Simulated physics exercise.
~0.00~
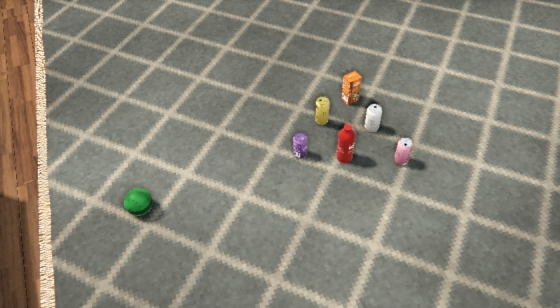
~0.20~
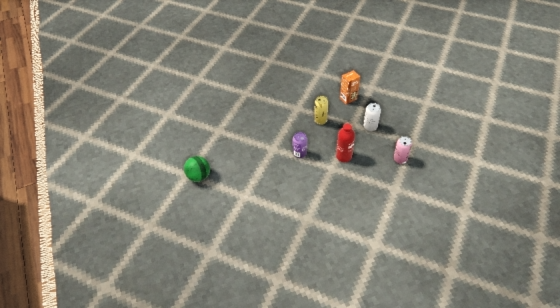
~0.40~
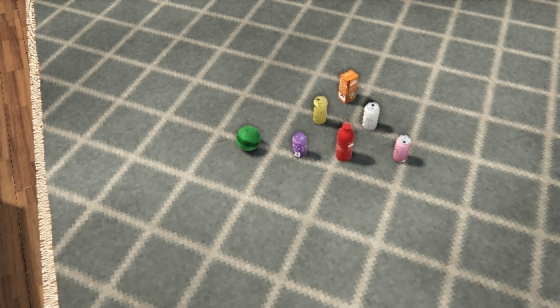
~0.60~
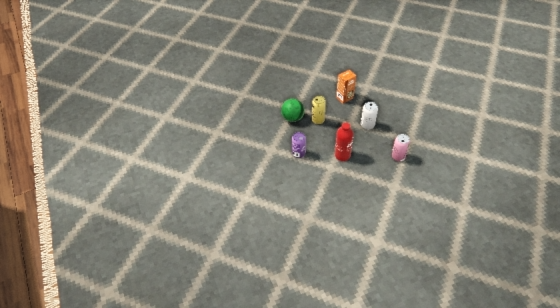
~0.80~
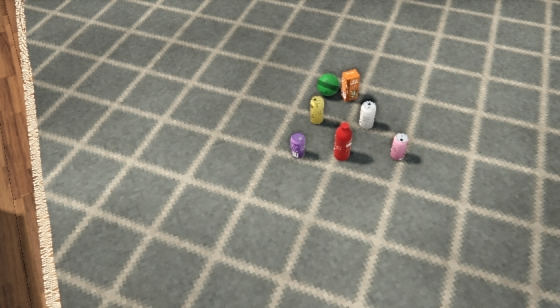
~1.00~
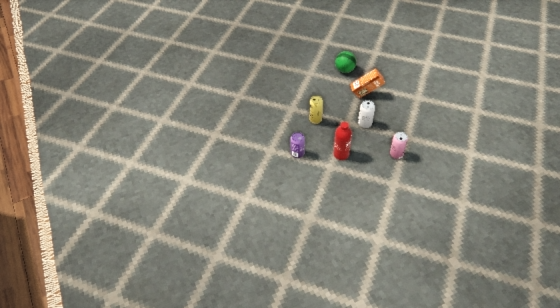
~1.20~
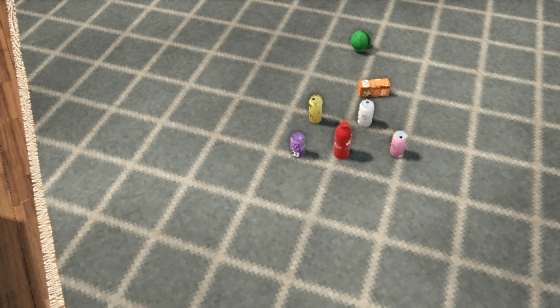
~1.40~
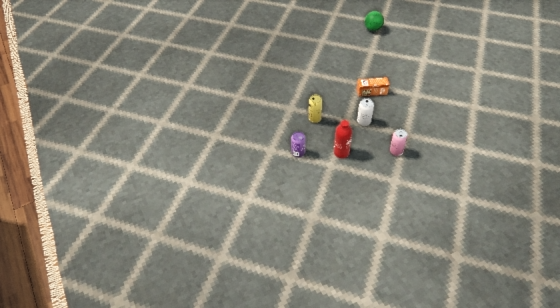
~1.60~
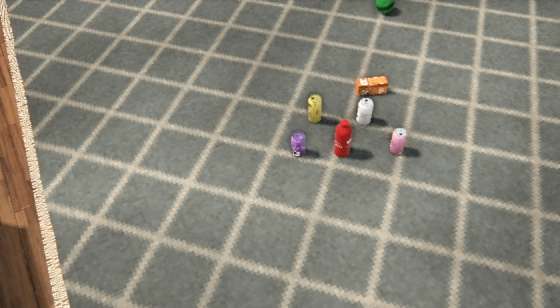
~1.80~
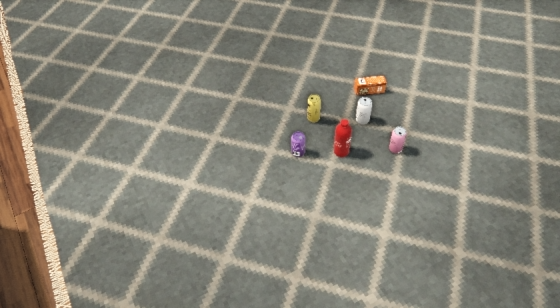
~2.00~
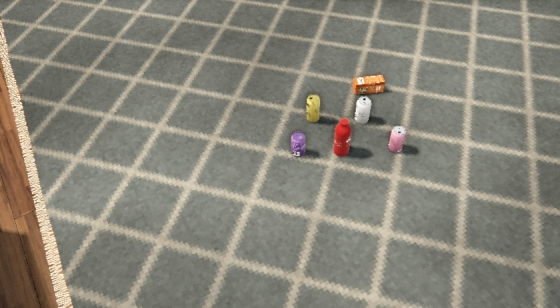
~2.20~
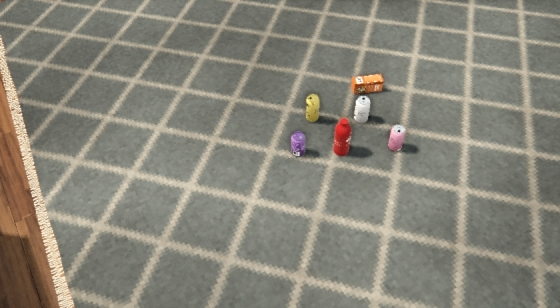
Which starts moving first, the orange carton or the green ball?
The green ball starts moving first. The orange carton stays upright until the ball has rolled across the carpet and reached it.
